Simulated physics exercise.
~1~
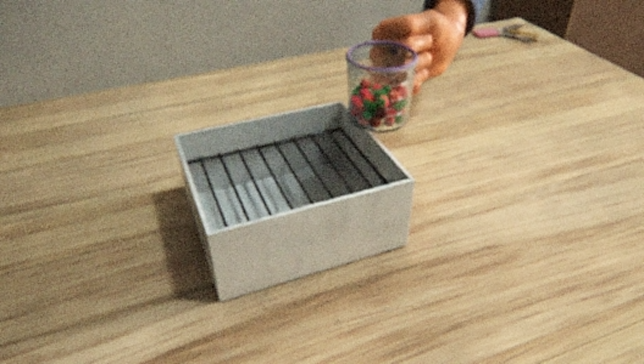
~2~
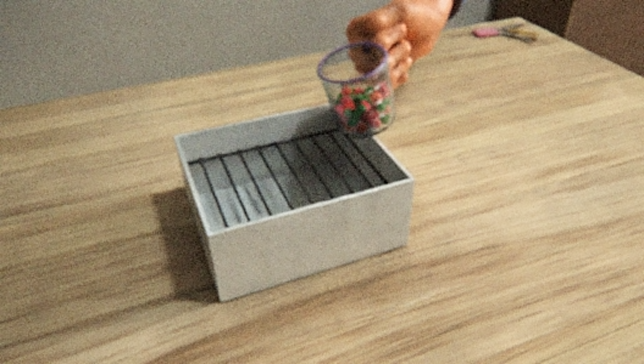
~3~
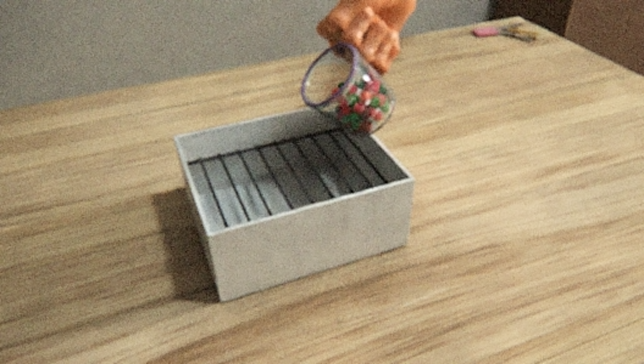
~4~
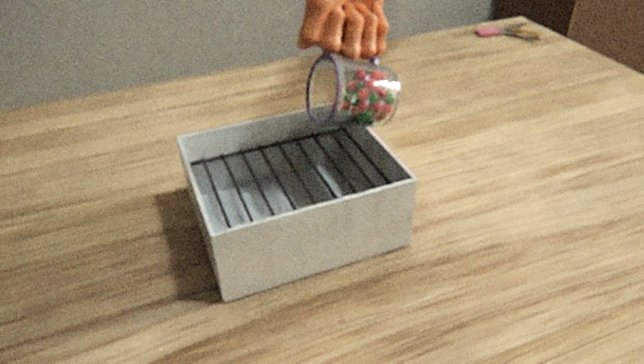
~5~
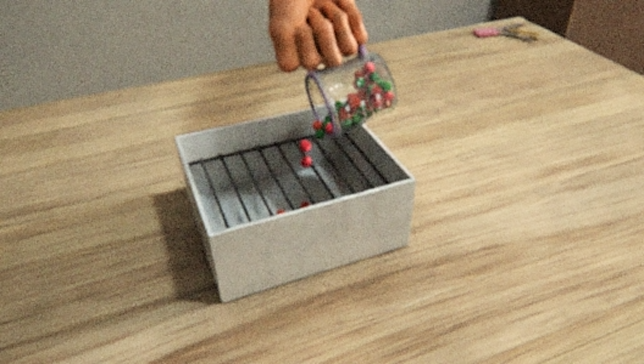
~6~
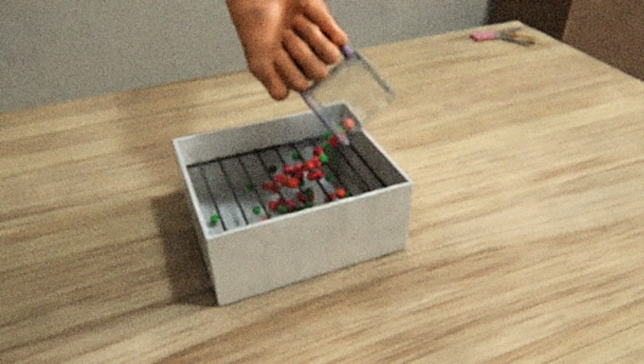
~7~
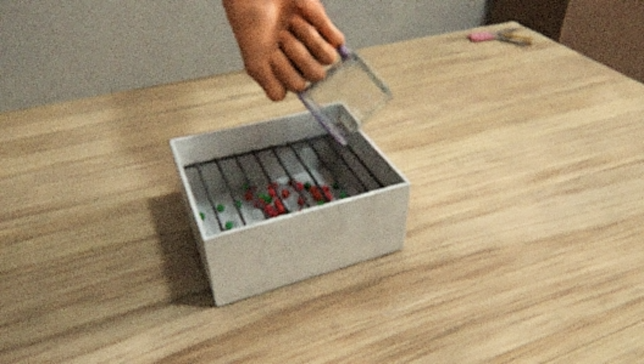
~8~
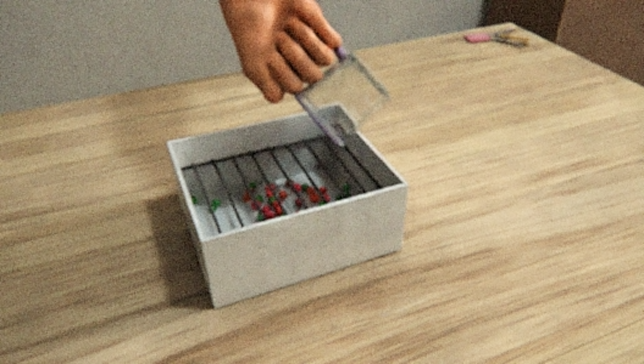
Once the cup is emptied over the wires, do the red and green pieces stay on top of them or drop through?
Both the red and the green pieces drop through and end up lying beneath the wires.
On a pale wooden table against a grey wall, seen from above at an angle with a slight sway, sits an open light-grey box with dark wires running across its inside. A hand holds a clear cup of small red and green pieces beyond the box, to the right. The hand brings the cup left over the box and tips it onto its side. A few pieces spill first, then the rest tumble out as the cup turns further over. Both colours drop between the wires and end scattered beneath them, while the hand keeps the emptied cup tilted above.
